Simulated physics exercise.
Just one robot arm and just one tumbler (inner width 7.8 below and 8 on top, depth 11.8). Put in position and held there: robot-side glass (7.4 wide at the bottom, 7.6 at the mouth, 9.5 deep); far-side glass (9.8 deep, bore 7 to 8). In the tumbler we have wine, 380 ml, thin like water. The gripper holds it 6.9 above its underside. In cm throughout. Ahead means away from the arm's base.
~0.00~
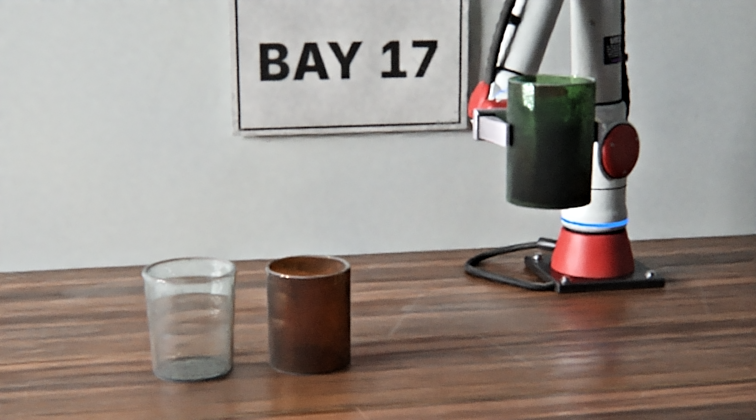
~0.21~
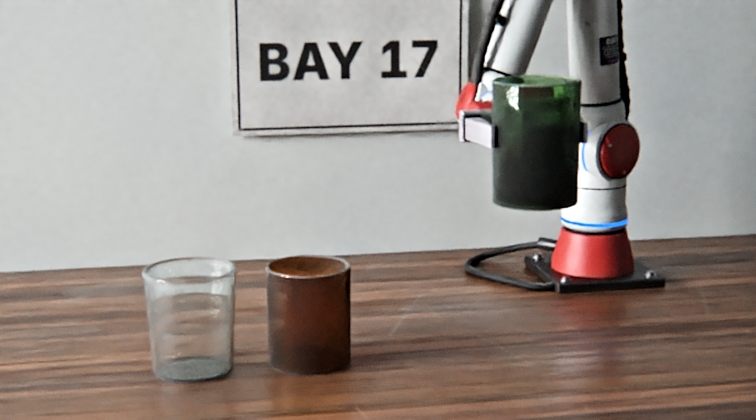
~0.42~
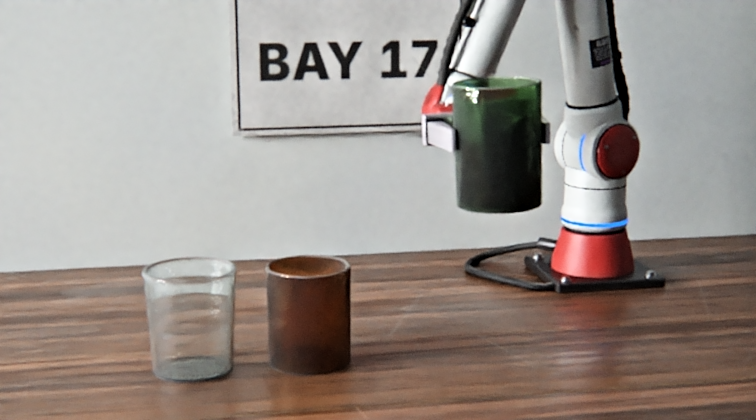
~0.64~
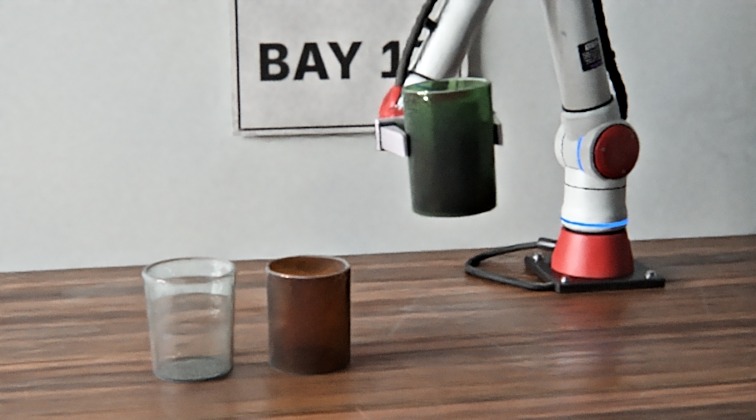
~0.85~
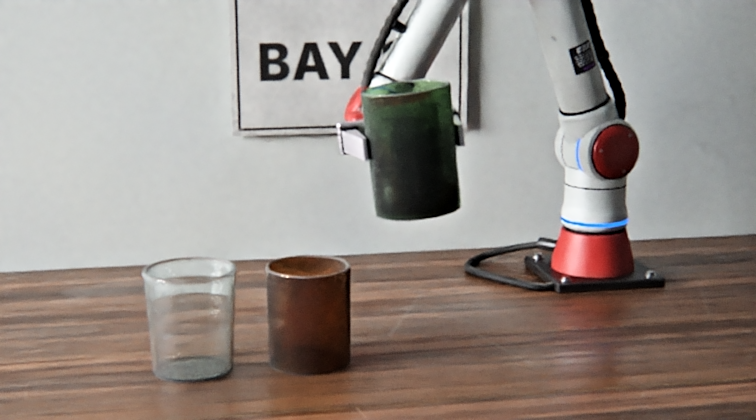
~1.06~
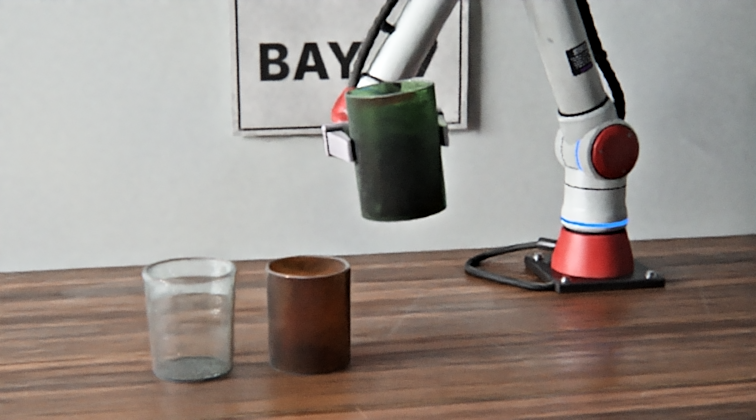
A robot arm carrying a dark green tumbler leftward above a wooden table, tilting it slightly, near clear and brown glasses.
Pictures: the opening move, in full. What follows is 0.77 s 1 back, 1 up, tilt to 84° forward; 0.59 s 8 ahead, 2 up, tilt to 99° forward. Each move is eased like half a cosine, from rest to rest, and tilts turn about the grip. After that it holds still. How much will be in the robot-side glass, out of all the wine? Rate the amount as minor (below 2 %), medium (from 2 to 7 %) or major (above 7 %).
Rated major, above 7 %.
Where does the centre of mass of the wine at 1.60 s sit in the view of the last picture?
Estimated centre sits near (418, 148).
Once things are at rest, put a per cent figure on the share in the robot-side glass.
It should be about 30 percent.
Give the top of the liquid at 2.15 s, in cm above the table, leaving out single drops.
Stray drops aside, I'd put it at close to 23 cm.
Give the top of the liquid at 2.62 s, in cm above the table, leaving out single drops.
Up to 22 cm.
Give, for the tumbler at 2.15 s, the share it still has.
Roughly 45 per cent.
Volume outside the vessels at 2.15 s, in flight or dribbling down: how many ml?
Roughly 60 ml at that time.
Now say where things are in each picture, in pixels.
The first frame shows tumbler middle at (550, 142), level; upper third of the wine around (550, 133), from x 510 to 590, top at y 120; 380 ml in the tumbler.
The second frame shows tumbler middle at (536, 143), level; upper third of the wine around (537, 133), from x 495 to 575, top at y 115.
The third frame shows tumbler middle at (498, 145), tilted 2° forward; upper third of the wine around (499, 135), from x 460 to 540, top at y 120.
The fourth frame shows tumbler middle at (451, 148), tilted 5° forward; upper third of the wine around (450, 138), from x 410 to 495, top at y 120.
The fifth frame shows tumbler middle at (412, 151), tilted 6° forward; upper third of the wine around (410, 140), from x 370 to 455, top at y 120.
The sixth frame shows tumbler middle at (397, 152), tilted 7° forward; upper third of the wine around (395, 141), from x 355 to 445, top at y 120; 380 ml in the tumbler.
After 1.60 s, tilted 69° forward, liquid up to 24 above the table; 375 ml in the tumbler, 5 ml in the air or running down outside.
After 2.15 s, tilted 92° forward, liquid up to 26 above the table; 160 ml in the tumbler, 110 ml in the robot-side glass, 45 ml on the table or floor, 60 ml in the air or running down outside.
After 2.62 s, tilted 99° forward, liquid up to 47 above the table; 145 ml in the far-side glass, 110 ml in the robot-side glass, 95 ml on the table or floor, 10 ml in the tumbler, 20 ml in the air or running down outside.
After 3.42 s, tilted 99° forward, liquid up to 22 above the table; 150 ml in the far-side glass, 115 ml on the table or floor, 110 ml in the robot-side glass.
At rest, 150 ml in the far-side glass, 115 ml on the table or floor, 110 ml in the robot-side glass. That is 29 % in the robot-side glass.
